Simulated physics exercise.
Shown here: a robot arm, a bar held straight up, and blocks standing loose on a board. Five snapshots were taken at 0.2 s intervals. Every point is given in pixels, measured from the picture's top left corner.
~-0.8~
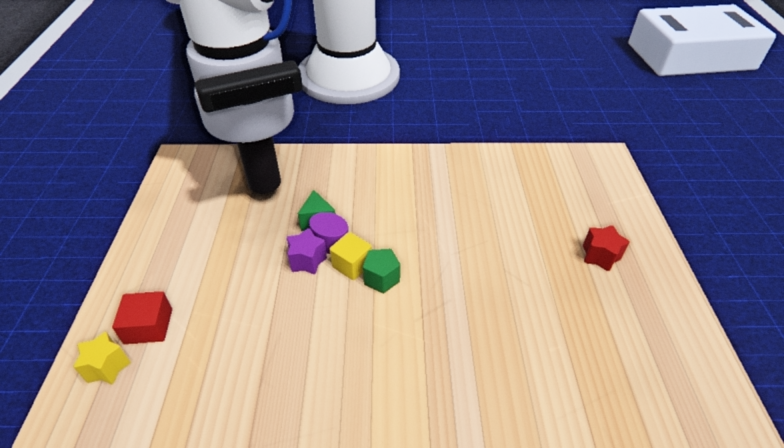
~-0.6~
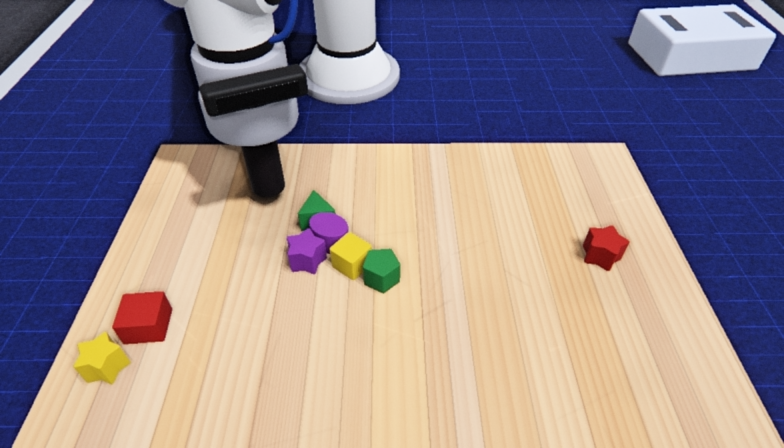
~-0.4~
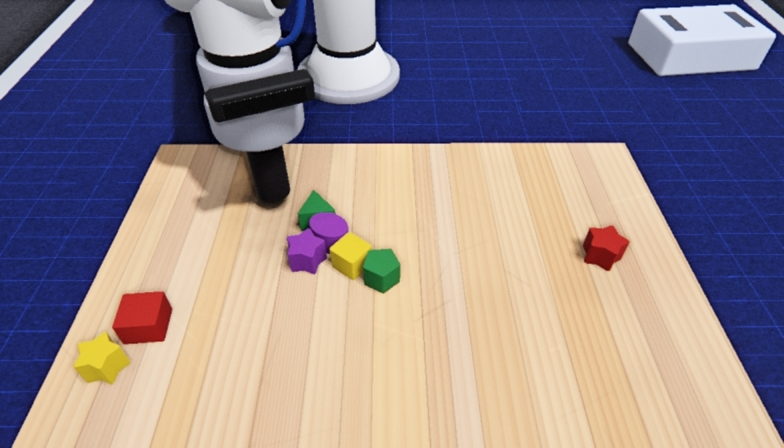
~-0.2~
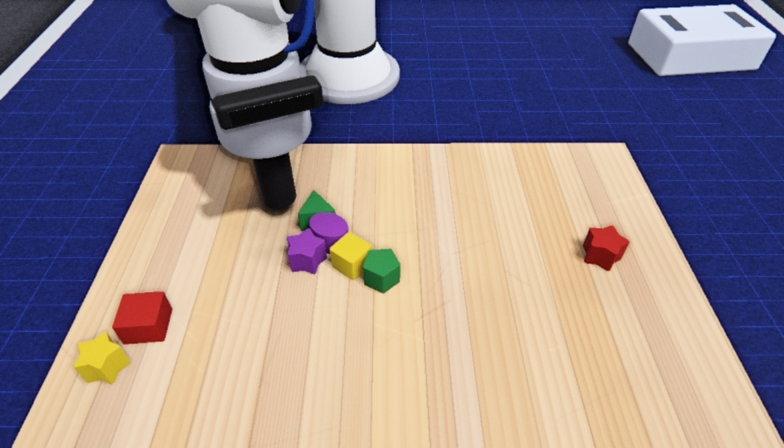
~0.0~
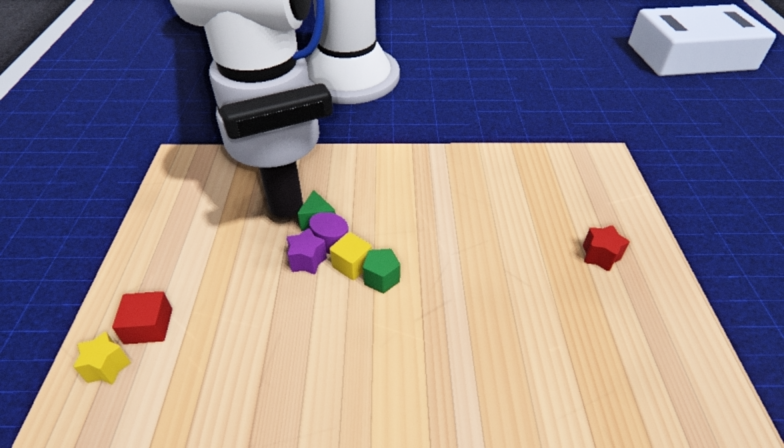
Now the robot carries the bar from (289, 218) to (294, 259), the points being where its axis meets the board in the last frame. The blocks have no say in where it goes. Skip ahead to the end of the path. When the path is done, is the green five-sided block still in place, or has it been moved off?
When the path is over, the green five-sided block is still on its spot.
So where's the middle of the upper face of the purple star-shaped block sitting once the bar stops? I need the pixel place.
For the centre of its top, I'd go with (311, 259).
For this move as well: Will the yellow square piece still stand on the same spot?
Final answer: Yes.
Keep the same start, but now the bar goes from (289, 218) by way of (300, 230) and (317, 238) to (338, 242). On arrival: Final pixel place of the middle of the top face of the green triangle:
Around (346, 204).
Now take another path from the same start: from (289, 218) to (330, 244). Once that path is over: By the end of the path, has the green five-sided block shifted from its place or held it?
When the path is over, the green five-sided block has left its spot.
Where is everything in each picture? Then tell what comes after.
The first frame shows bar's lower end (265, 183); purple star-shaped block (304, 243); green triangle (315, 204); purple oval (329, 224); yellow square piece (351, 247); green five-sided block (381, 261).
The second frame shows bar (269, 187); blocks still.
The third frame shows bar (274, 192); blocks still.
The fourth frame shows bar (280, 198); blocks still.
The fifth frame shows bar (286, 206); purple star-shaped block (304, 243); green triangle (315, 204); purple oval (329, 224); yellow square piece (351, 247); green five-sided block (381, 261).
The first path, step by step. Halfway along, bar (289, 226); green triangle (317, 206), turned 30° anticlockwise; purple oval (332, 225).
At the end, bar (292, 247); purple star-shaped block (311, 259), turned 15° anticlockwise; green triangle (317, 206), turned 30° anticlockwise; purple oval (332, 225); yellow square piece still; green five-sided block still.
